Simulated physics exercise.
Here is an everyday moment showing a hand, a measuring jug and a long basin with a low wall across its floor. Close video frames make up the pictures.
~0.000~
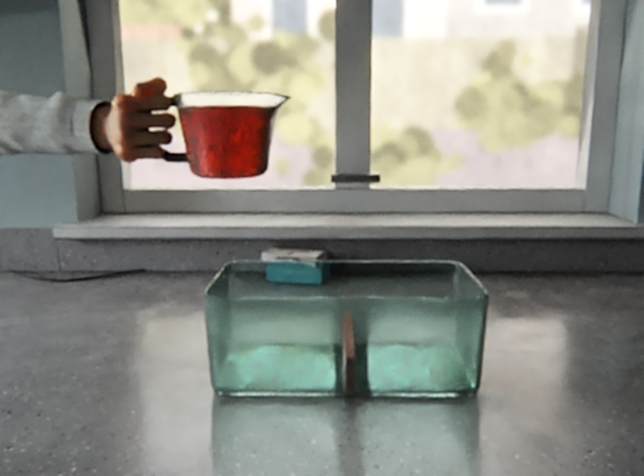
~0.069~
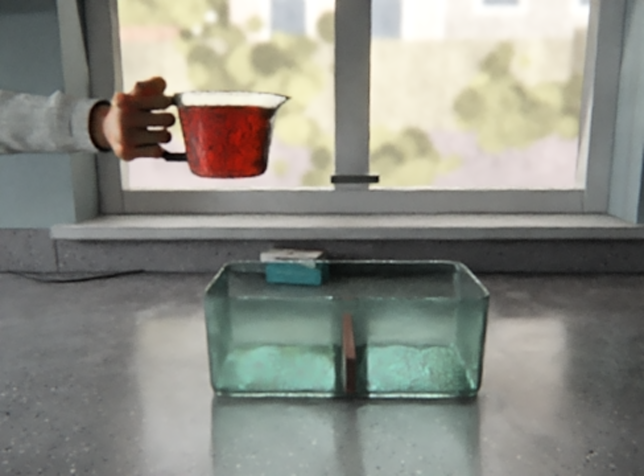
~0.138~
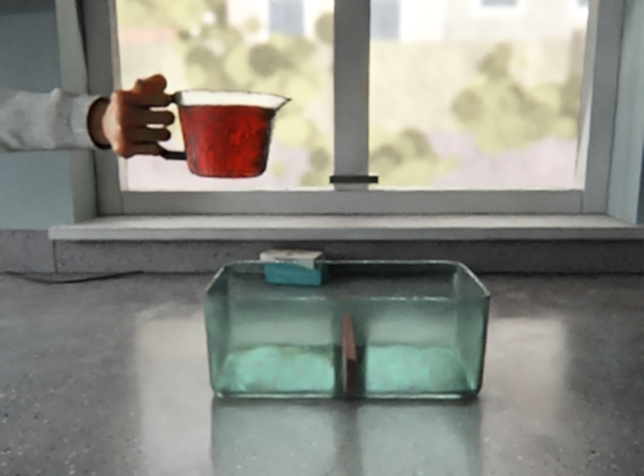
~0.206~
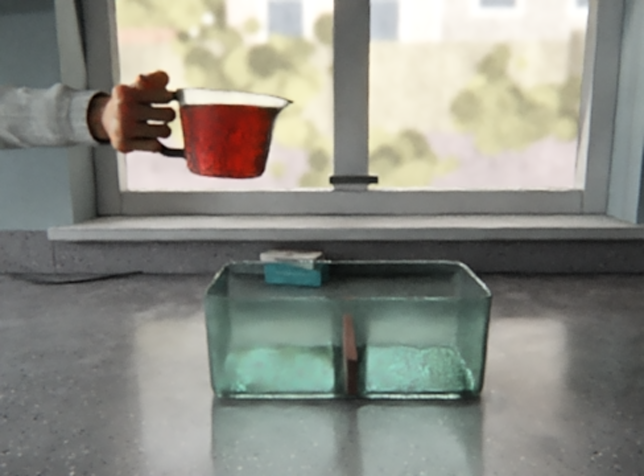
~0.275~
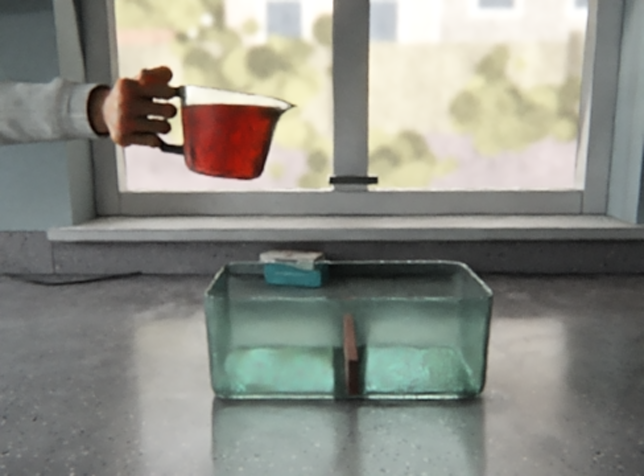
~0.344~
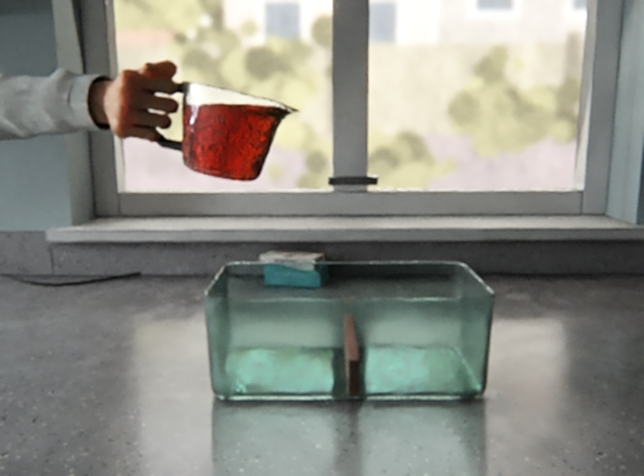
The video shows a hand holding a measuring jug of red liquid above a glass basin with a low wall across its floor; the hand keeps the jug level, then gradually tilts it to the right.
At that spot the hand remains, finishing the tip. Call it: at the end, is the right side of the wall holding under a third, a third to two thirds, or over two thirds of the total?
The right side holds a third to two thirds of the total.
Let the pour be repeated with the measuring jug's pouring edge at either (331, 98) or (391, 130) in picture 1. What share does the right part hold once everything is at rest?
You'd get 85 percent from the first and 90 percent from the second.
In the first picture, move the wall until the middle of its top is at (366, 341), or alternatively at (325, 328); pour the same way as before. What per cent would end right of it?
The first one comes to 25 percent, while the second comes to 80 percent.
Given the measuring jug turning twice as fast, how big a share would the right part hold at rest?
About 35 %.
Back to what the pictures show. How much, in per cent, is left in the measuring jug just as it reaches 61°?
About 65 % remains.
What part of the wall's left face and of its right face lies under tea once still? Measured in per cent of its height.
Near 20 in a hundred to the left, 30 to the right.
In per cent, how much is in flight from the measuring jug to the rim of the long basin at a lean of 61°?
Estimate: Some 25 per cent.
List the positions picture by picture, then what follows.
Tilt 0°; pouring edge (292, 96); surface from (182, 108) to (276, 107); the long basin's rim runs from (216, 279) to (474, 279); the wall's top is at (349, 334), in the first frame.
Tilt 1°; pouring edge (292, 96); surface from (182, 107) to (276, 107), in the second frame.
Tilt 2°; pouring edge (293, 98); surface from (183, 107) to (277, 107), in the third frame.
Tilt 5°; pouring edge (295, 100); surface from (184, 107) to (280, 108), in the fourth frame.
Tilt 8°; pouring edge (298, 104); surface from (187, 107) to (283, 107), in the fifth frame.
Tilt 13°; pouring edge (300, 110); surface from (187, 107) to (290, 109), in the sixth frame.
A moment on, the measuring jug is tipped part way and 64 per cent is still to pour, 2 is left of the wall and 12 right of it.
Next, the measuring jug is tipped on its side and 12 per cent is still to pour, 22 is left of the wall and 53 right of it.
Then the measuring jug is tipped right over and 0 per cent is still to pour, 42 is left of the wall and 55 right of it.
Later the measuring jug is tipped right over and 0 per cent is still to pour, 43 is left of the wall and 55 right of it.
At rest 43 per cent lies left of the wall, 55 right of it and 2 outside.
